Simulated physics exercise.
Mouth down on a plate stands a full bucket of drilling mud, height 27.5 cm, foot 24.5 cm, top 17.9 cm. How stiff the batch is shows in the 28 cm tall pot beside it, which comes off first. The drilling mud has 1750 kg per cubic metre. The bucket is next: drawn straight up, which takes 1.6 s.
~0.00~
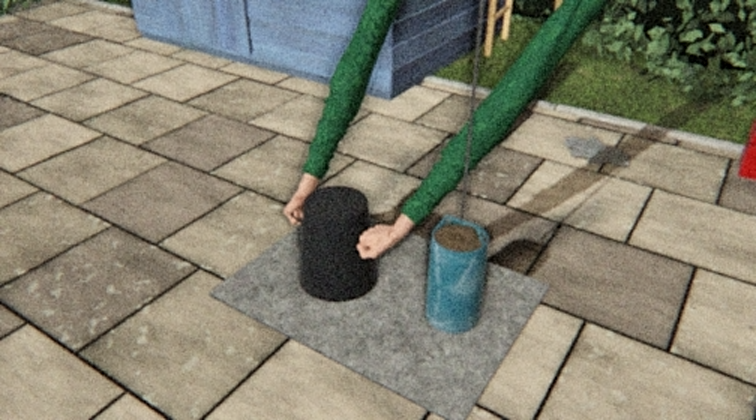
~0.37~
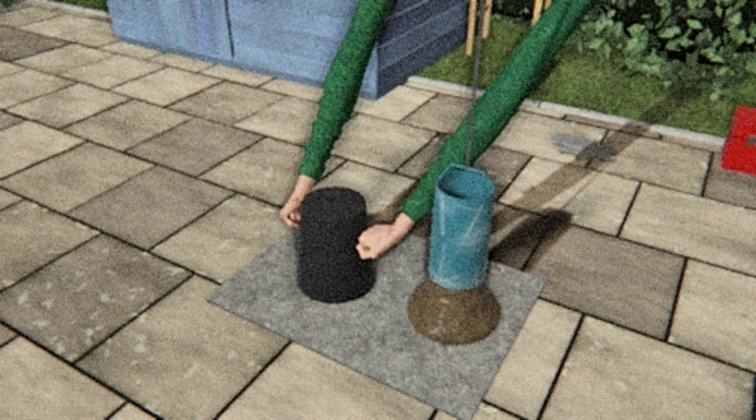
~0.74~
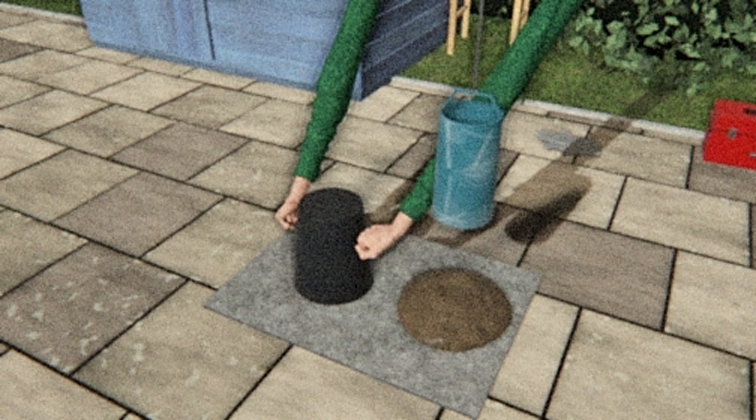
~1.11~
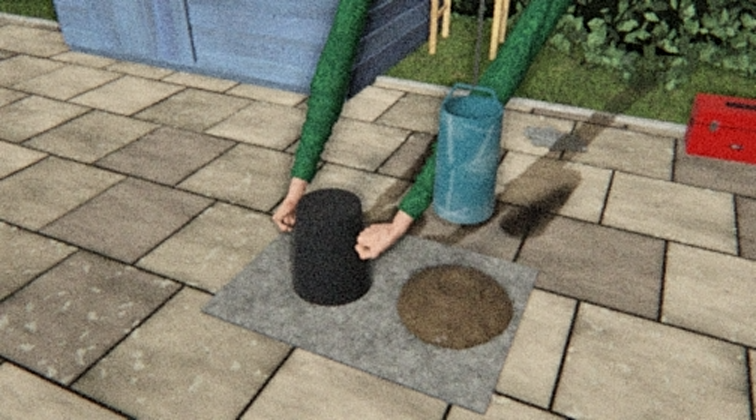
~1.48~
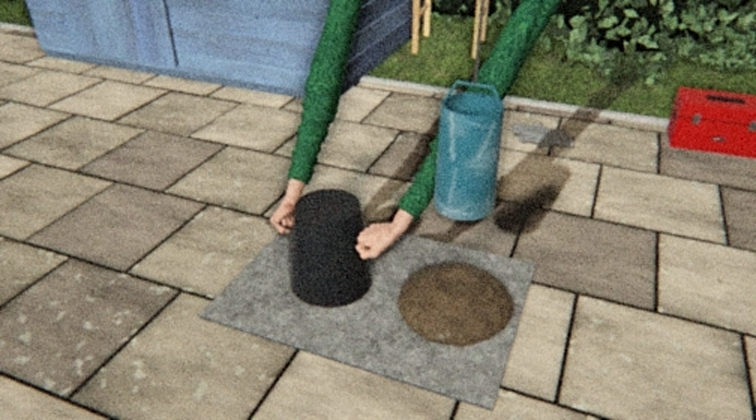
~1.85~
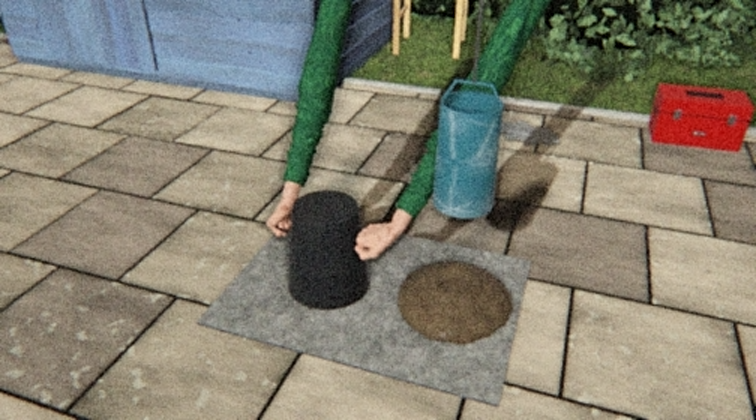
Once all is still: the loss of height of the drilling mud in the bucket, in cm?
Expect roughly 18 cm.
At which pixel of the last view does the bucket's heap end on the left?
Around (253, 289).
After 2.3 s, the bucket is up 7.7 cm; the drilling mud has come down 9.2 cm to 18 cm and is 36 cm wide.
After 2.7 s, the bucket is up 18 cm; the drilling mud has come down 18 cm to 9.4 cm and is 46 cm wide.
After 3.1 s, the bucket is up 29 cm; the drilling mud has come down 18 cm to 9.1 cm and is 46 cm wide.
After 3.5 s, the bucket is clear; the drilling mud has come down 18 cm to 9.0 cm and is 46 cm wide.
After 4.1 s, at rest, the bucket is clear; the drilling mud has come down 19 cm to 9.0 cm and is 46 cm wide.
